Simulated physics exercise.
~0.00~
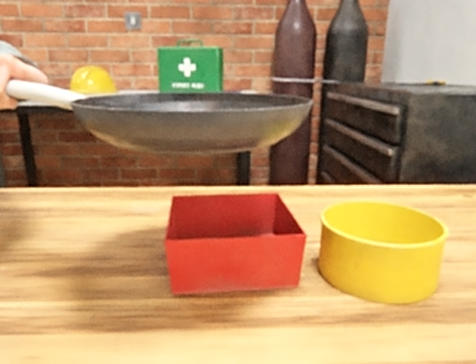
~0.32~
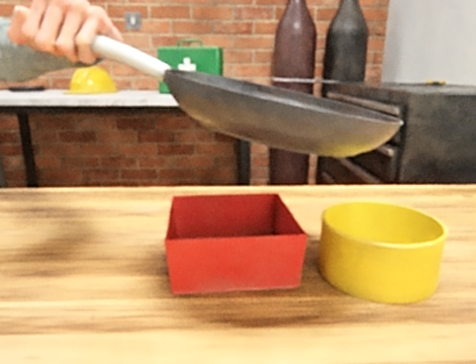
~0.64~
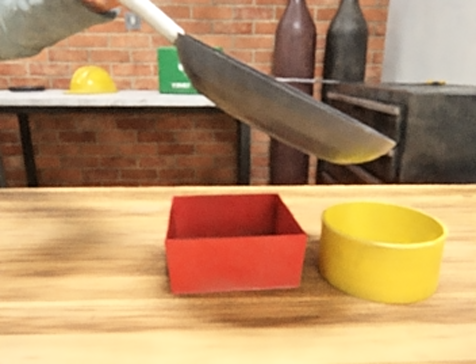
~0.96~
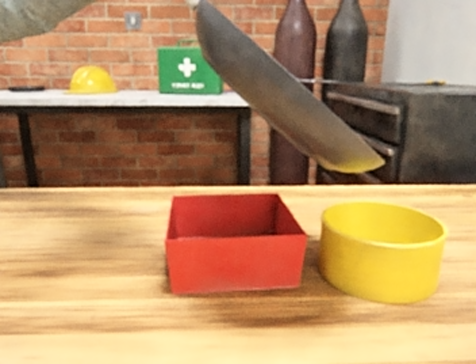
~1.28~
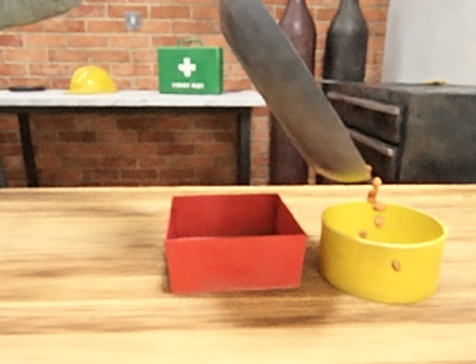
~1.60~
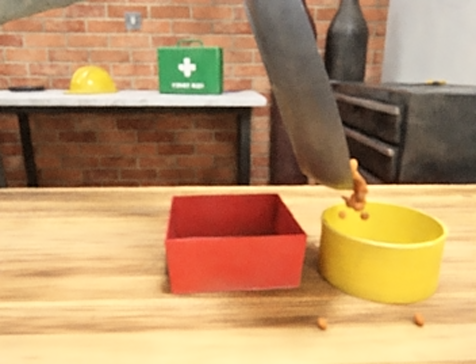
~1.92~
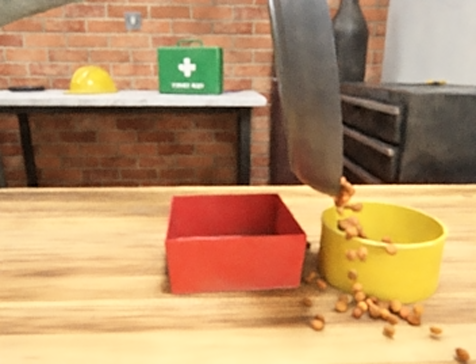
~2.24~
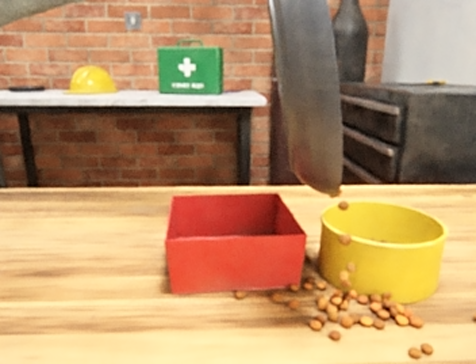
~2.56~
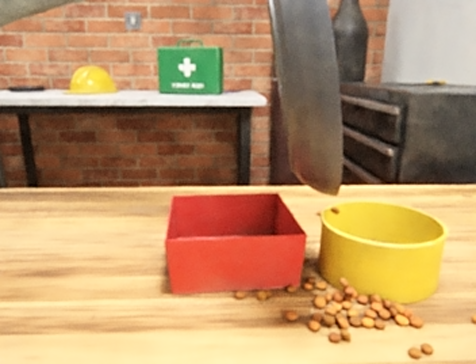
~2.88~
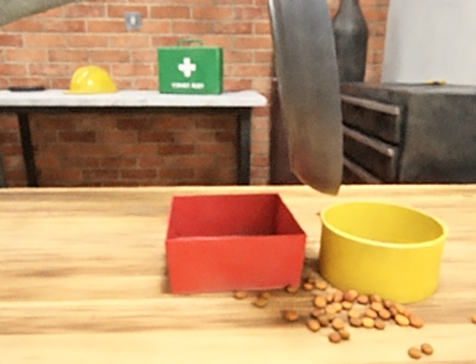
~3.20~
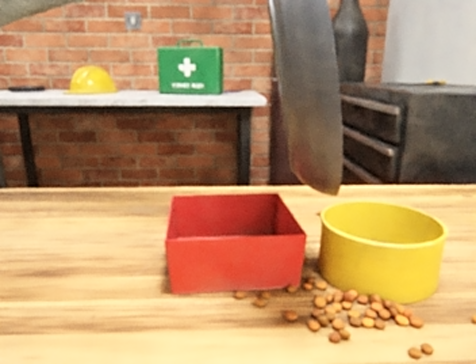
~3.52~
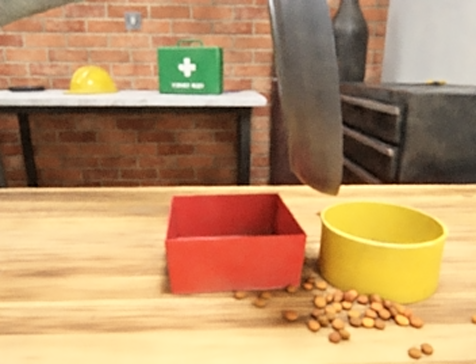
In the video, a hand raises and tips a dark pan over a yellow pot beside a red tin, and brown kibble pours out, some landing in the pot and some spilling onto the wooden table, where a scattered pile lies still beneath the steeply tilted pan.
